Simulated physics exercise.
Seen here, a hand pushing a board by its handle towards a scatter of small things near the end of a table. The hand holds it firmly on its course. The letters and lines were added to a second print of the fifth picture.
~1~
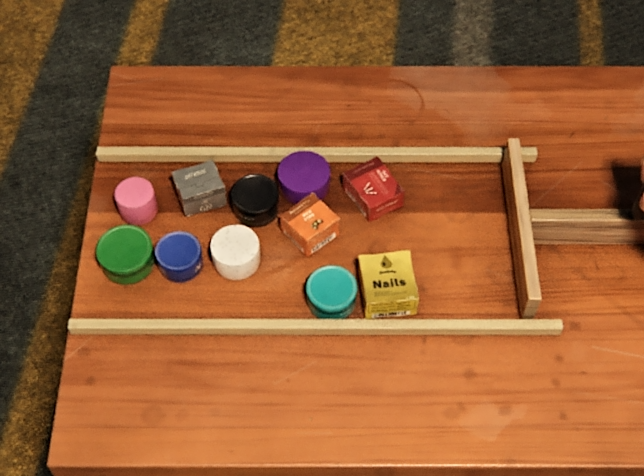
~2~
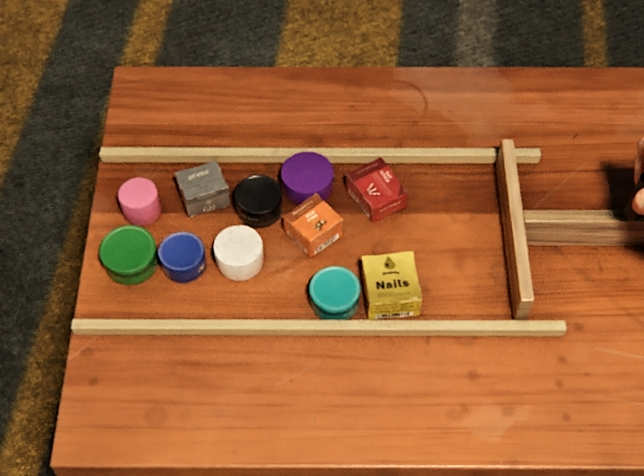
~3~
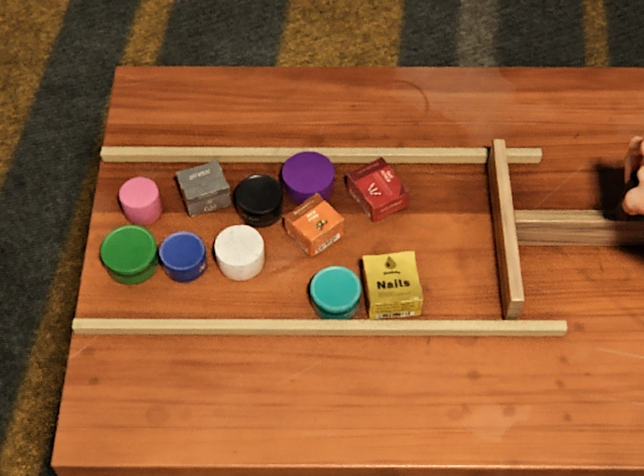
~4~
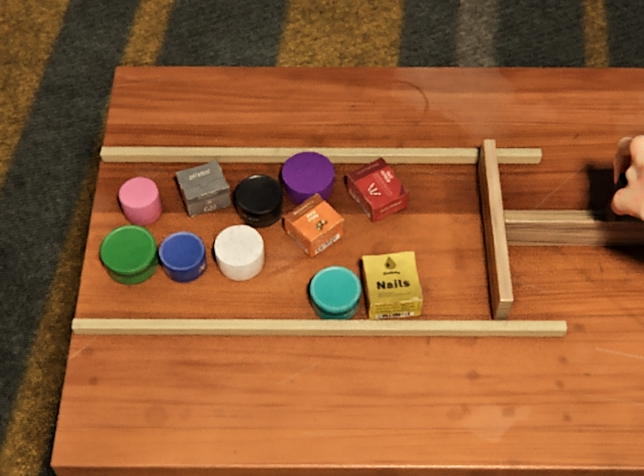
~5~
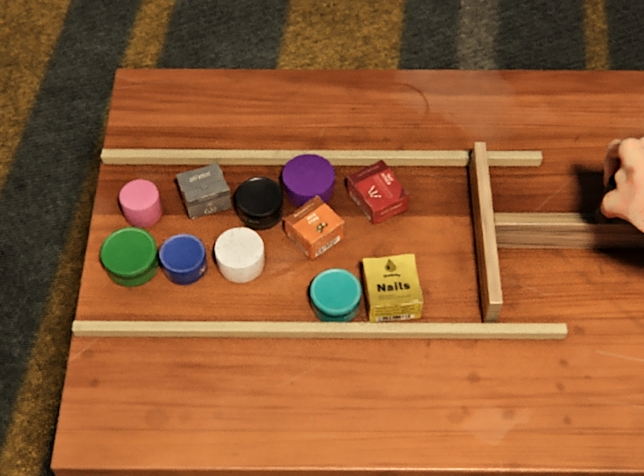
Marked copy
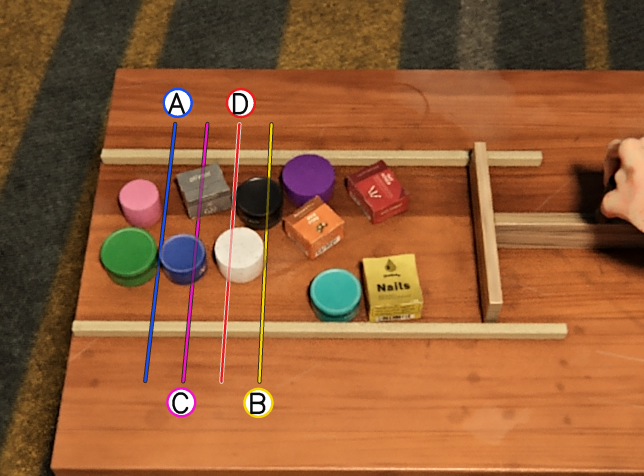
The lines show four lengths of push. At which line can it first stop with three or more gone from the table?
At least to C.
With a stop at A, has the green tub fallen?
Yes.
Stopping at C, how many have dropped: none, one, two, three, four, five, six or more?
In all, four.
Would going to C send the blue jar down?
Yes.
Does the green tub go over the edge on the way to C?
Yes.
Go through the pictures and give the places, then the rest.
Grey packet (199, 189); red packet (373, 190); purple pot (304, 178), in the first picture.
Board (517, 215); blue jar (183, 258), in the second picture.
Board (507, 215); black jar (260, 201), in the third picture.
Board (497, 215); yellow box (391, 285), in the fourth picture.
Board (488, 218); pink tin (141, 204); green tub (130, 258); grey packet (204, 192), in the fifth picture.
On the marked copy, A at (162, 241); B at (266, 242); C at (196, 242); D at (231, 242).
Taking C. A third of the way, board (382, 217); turquoise jar (297, 297); yellow box (350, 287).
Two thirds of the way, board (277, 217); green tub (102, 258); pink tin (110, 212).
When it is over, board (198, 217); pink tin over the edge; green tub over the edge; four fallen.
As for the rest, A drops six, but is farther than needed; B drops none; D drops only one.
